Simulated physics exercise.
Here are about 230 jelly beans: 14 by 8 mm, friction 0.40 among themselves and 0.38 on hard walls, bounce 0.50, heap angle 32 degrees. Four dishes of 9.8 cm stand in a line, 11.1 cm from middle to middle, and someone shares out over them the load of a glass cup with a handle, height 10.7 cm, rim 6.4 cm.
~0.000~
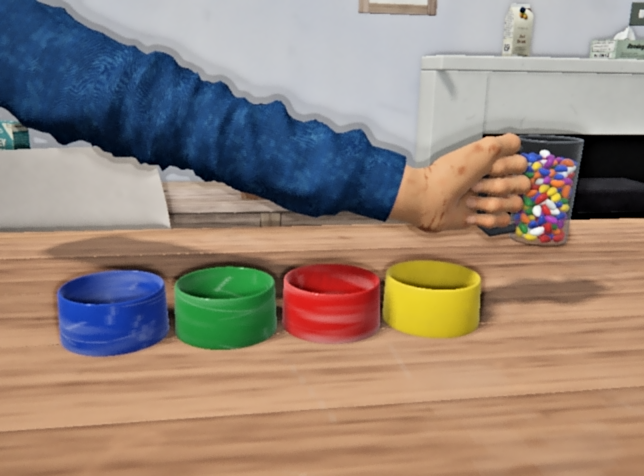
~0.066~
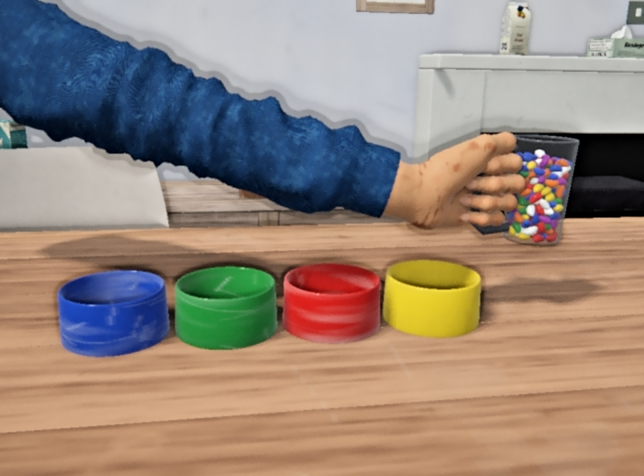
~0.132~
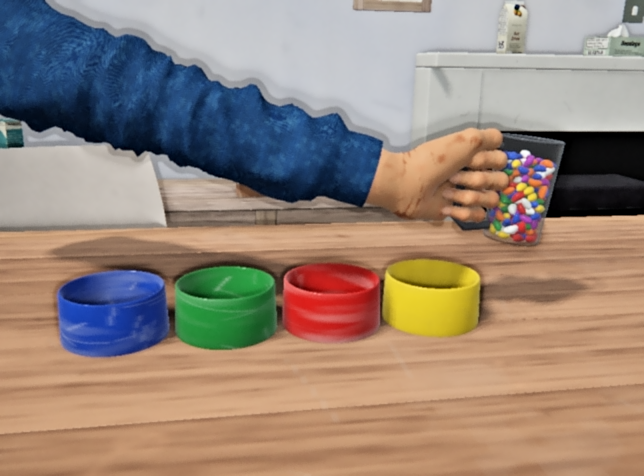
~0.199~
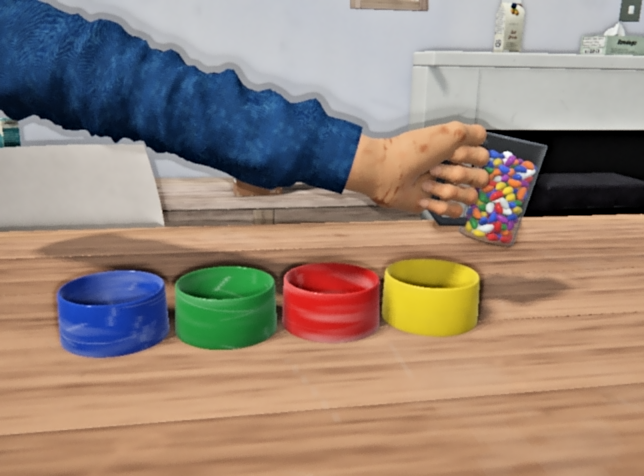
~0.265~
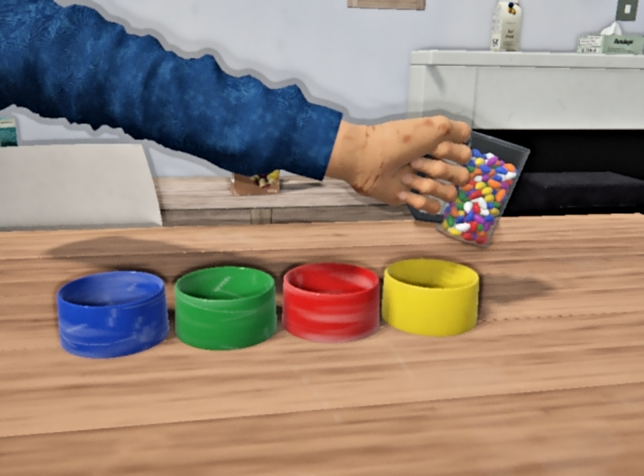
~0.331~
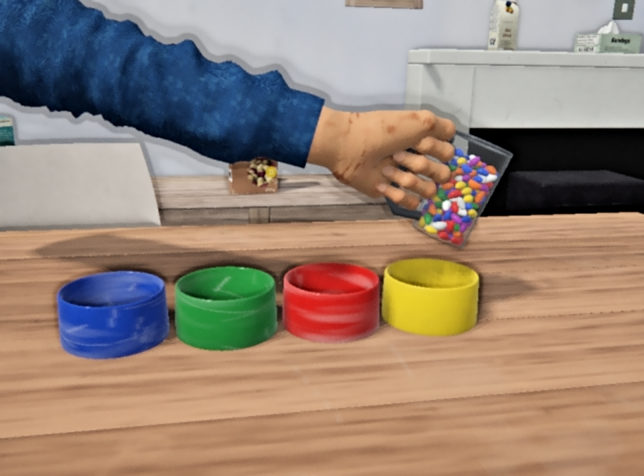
We see a blue-sleeved arm holding a clear cup of colourful jelly beans behind a row of blue, green, red and yellow dishes; the hand moves the cup leftward while increasingly tilting its top to the right.
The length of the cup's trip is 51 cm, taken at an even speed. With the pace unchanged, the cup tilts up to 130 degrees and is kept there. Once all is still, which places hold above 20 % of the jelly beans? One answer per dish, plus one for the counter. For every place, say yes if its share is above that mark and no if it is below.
Red: No, blue: Yes, green: No, yellow: No, counter: No.
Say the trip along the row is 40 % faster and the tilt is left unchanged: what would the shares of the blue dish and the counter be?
Then the blue dish gets 100 and the counter 0.
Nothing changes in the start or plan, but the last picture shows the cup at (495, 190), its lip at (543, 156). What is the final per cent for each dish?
Red: 90 / blue: 0 / green: 0 / yellow: 10.
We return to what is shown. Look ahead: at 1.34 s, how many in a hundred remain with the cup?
Somewhere close to 90 percent.
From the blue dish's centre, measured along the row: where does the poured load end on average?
Near 1 cm, shifted toward increasing x.
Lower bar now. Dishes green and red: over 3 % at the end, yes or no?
Green yes; red no.
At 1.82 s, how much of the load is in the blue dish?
By that moment it's near 80 percent.
After 0.93 s, tilt 73 degrees; cup holds 100 %.
After 1.34 s, tilt 107 degrees; cup holds 90 %, green 5 %.
Then, at 1.82 s, tilt 130 degrees; cup holds 10 %, blue 80 %, green 5 %.
At rest (2.4 s), red 0 %, blue 90 %, green 5 %, yellow 0 %, counter 5 %.
